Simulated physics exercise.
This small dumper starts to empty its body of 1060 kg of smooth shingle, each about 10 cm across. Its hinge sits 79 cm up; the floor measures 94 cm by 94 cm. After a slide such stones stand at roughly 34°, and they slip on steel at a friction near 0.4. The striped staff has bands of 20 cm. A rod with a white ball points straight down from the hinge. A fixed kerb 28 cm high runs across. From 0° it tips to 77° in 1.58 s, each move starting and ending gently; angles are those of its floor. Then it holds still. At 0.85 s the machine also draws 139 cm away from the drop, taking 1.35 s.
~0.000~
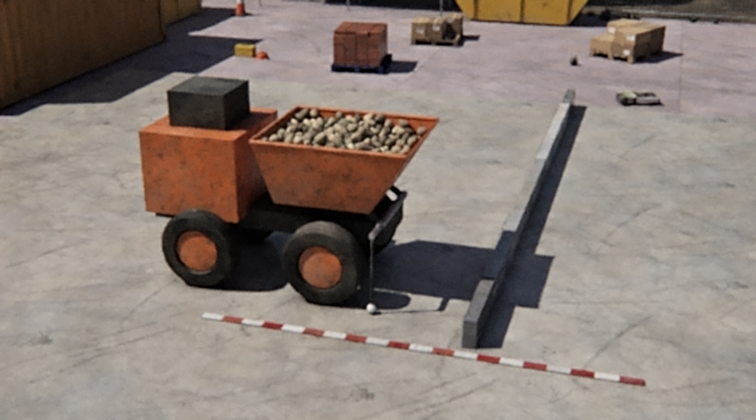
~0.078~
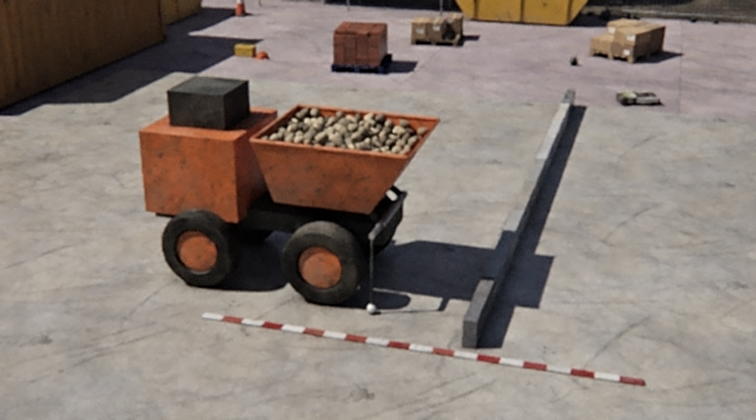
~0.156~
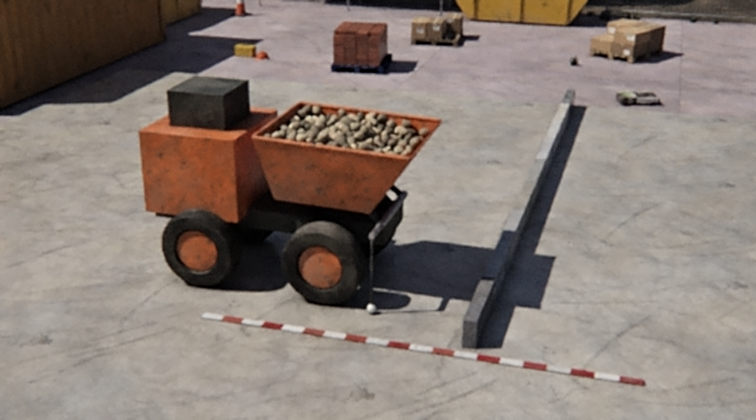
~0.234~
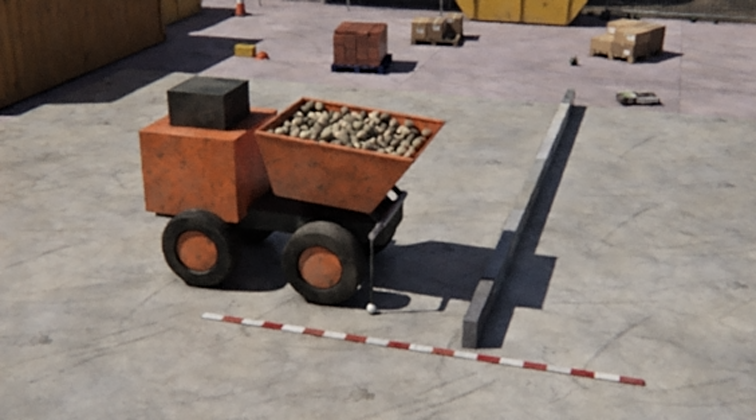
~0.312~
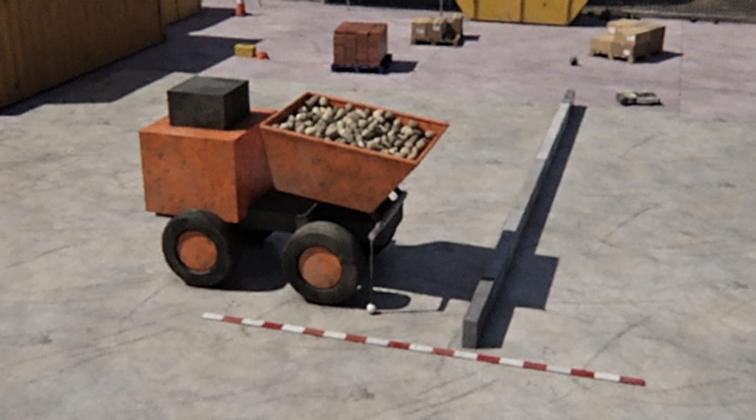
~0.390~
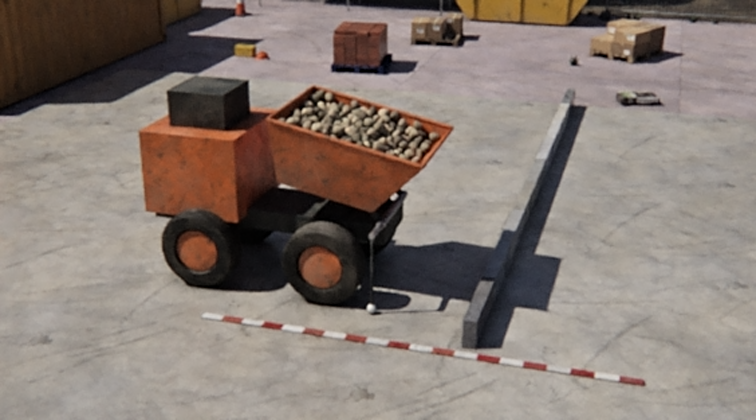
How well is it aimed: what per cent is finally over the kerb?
Close to 15 in a hundred.
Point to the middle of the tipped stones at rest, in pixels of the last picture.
Their middle is at about (443, 285).
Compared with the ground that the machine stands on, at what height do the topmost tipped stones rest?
Some 40 cm above that level.
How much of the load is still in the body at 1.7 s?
About 25 per cent.
After 1.2 s the floor is at 65°; 98 % in the body, 2 % on this side of the kerb; the foremost stones are at (478, 224).
After 1.7 s the floor is at 77°; 26 % in the body, 58 % on this side of the kerb, 16 % over the kerb; the foremost stones are at (580, 301).
After 2.7 s the floor is at 77°; 5 % in the body, 78 % on this side of the kerb, 17 % over the kerb; the foremost stones are at (756, 321).
After 5.6 s the floor is at 77°; 0 % in the body, 83 % on this side of the kerb, 17 % over the kerb; the foremost stones are past the picture's edge.
